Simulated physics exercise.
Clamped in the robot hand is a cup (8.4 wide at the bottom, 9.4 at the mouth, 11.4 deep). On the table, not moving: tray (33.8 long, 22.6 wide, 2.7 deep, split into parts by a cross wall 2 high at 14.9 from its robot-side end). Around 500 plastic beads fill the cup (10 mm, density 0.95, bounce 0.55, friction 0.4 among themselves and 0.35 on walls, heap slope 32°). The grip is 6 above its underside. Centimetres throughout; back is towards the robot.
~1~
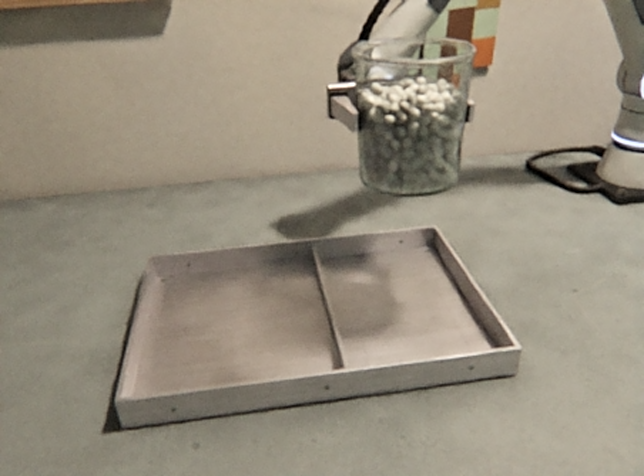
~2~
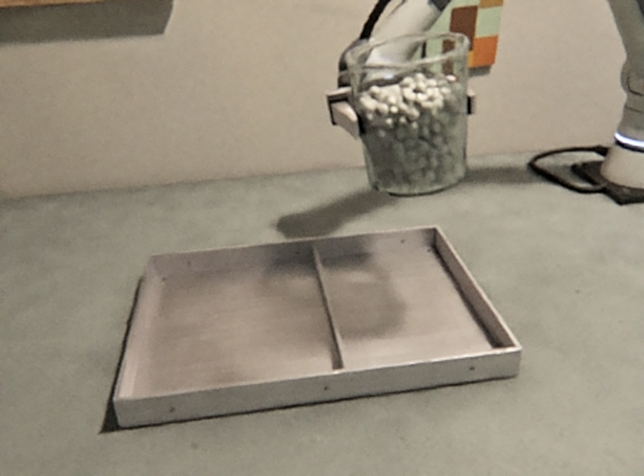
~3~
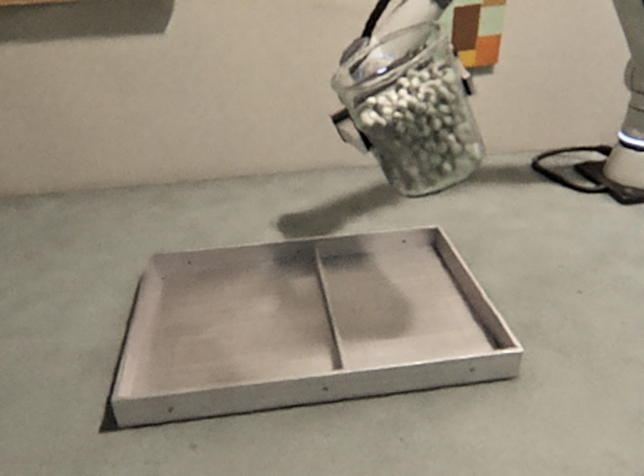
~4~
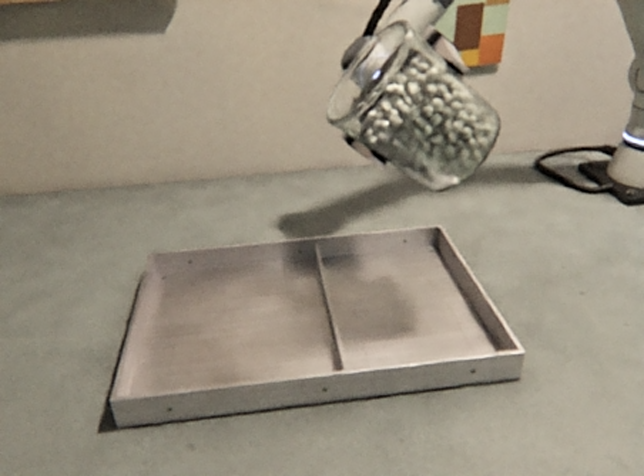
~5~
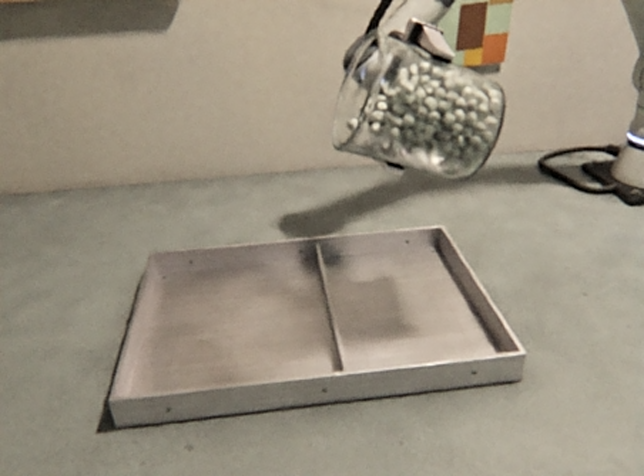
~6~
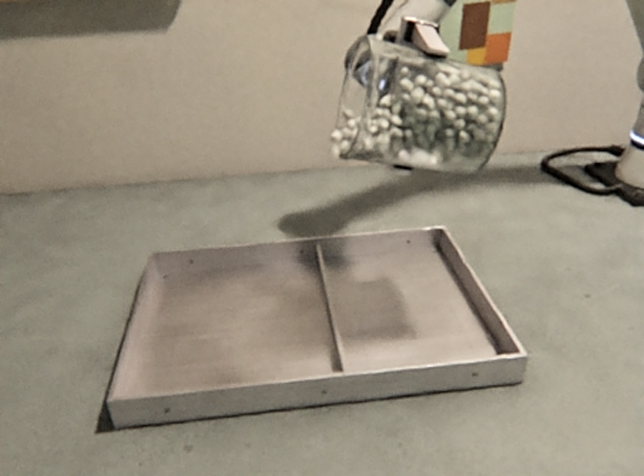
Above a divided tray on a grey-green table, a robot arm tilting a clear cup of pale beads leftward until nearly horizontal.
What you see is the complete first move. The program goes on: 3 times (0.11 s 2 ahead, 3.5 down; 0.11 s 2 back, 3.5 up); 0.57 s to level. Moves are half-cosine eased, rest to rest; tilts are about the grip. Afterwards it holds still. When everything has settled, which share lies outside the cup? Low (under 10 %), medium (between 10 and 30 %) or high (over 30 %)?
Outside the cup the share is medium, between 10 and 30 %.
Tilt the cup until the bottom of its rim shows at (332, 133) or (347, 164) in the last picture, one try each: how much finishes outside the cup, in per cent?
Some 5 and 40 per cent.
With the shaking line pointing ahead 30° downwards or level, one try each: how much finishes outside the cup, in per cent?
About 40 and 60 per cent.
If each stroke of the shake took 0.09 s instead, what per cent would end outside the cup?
Then about 30 per cent.
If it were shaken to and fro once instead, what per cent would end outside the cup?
Then about 10 per cent.
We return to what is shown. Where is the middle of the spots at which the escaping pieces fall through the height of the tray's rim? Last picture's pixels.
Around (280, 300).
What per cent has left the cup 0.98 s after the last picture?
Near 20 per cent so far.
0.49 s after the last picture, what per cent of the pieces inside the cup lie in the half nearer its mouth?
About 35 per cent.
Then, 0.49 s later, tilted 75° forward, highest piece 23 above the table; 456 in the cup, 31 in the far-side part, 15 in flight or on a rim.
Then, 0.98 s later, tilted 30° forward, highest piece 24 above the table; 408 in the cup, 85 in the far-side part, 4 in the robot-side part, 3 on the table or floor, 2 in flight or on a rim.
Then, 1.43 s later, level, highest piece 24 above the table; 408 in the cup, 87 in the far-side part, 4 in the robot-side part, 3 on the table or floor.
Then, 2.48 s later, level, highest piece 24 above the table; 408 in the cup, 87 in the far-side part, 4 in the robot-side part, 3 on the table or floor.
At rest, 408 in the cup, 87 in the far-side part, 4 in the robot-side part, 3 on the table or floor. That is 19 % outside the cup.
